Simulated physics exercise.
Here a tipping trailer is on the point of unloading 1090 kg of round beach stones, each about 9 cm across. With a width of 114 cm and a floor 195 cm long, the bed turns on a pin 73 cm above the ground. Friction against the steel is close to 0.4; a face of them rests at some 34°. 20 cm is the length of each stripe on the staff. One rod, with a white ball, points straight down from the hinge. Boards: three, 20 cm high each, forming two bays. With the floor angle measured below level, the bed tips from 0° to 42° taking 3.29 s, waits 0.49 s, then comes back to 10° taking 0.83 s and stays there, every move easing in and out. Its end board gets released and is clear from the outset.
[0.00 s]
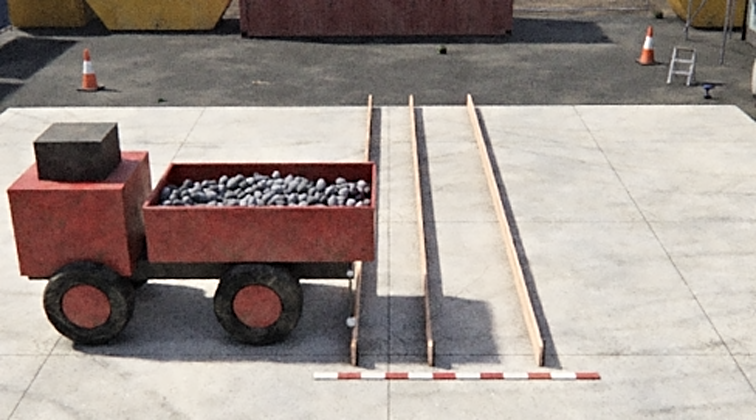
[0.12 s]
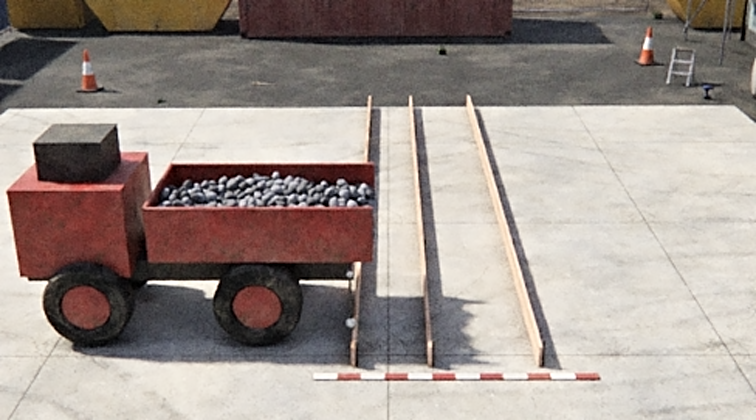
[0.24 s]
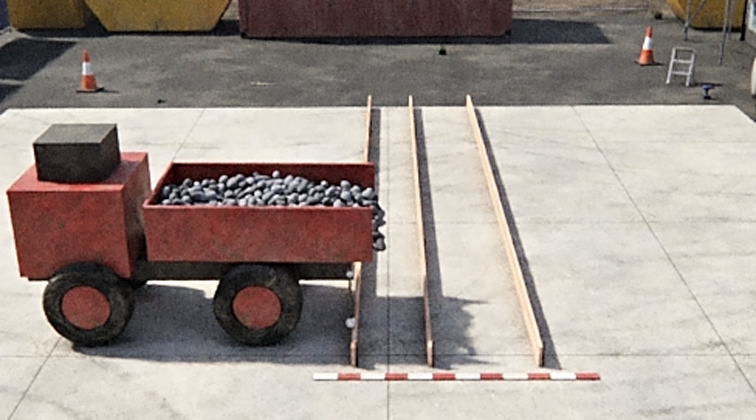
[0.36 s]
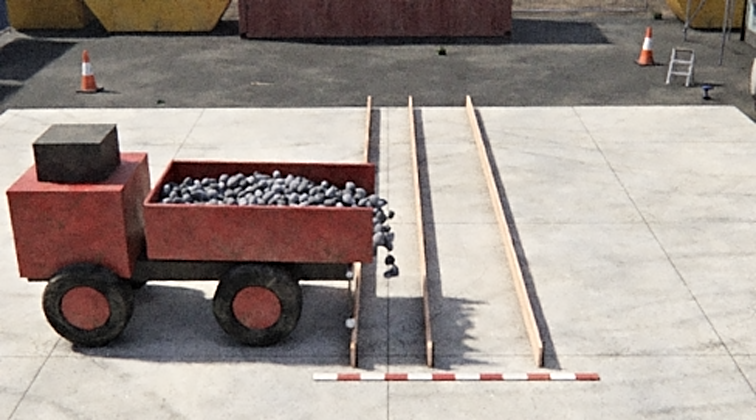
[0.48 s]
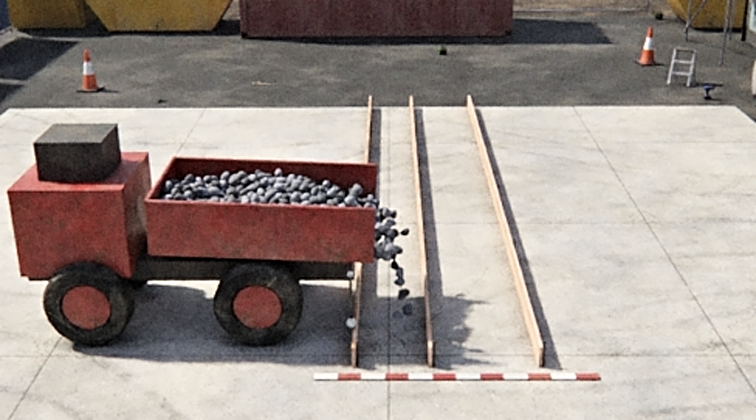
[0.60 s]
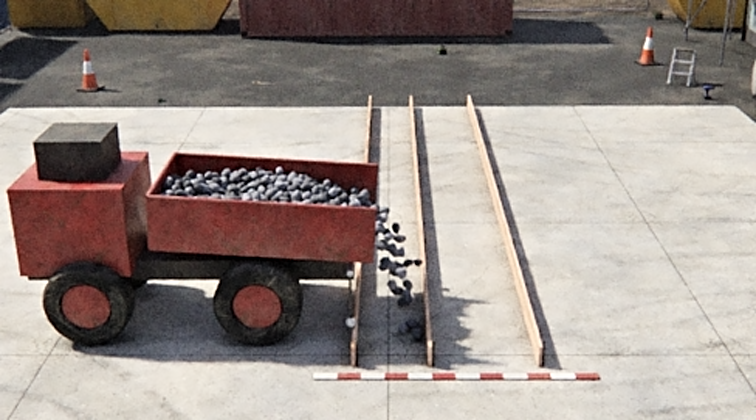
Dark rounded stones sit heaped in the level bed of a red, block-shaped truck on pale concrete, beside three long wooden boards. A few slip over the bed's open right end, then more drop in a loose stream between the left and middle boards as the bed tilts slightly, its left end rising.
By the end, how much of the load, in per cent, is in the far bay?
60 %.
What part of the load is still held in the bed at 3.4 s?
About 0% remains inside.
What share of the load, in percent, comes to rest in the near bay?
40%, roughly.
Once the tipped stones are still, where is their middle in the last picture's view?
Middle at around (447, 301), I'd say.
After 2.5 s the floor is at 35°; 44 % in the bed, 38 % in the near bay, 17 % in the far bay; the foremost stones are at (510, 305).
After 3.4 s the floor is at 42°; 0 % in the bed, 41 % in the near bay, 58 % in the far bay, 1 % past the last board; the foremost stones are at (549, 292).
After 5.1 s the floor is at 10°; 0 % in the bed, 39 % in the near bay, 60 % in the far bay, 1 % past the last board; the foremost stones are at (604, 305).
After 8.0 s the floor is at 10°; 0 % in the bed, 39 % in the near bay, 60 % in the far bay, 1 % past the last board; the foremost stones are at (604, 305).
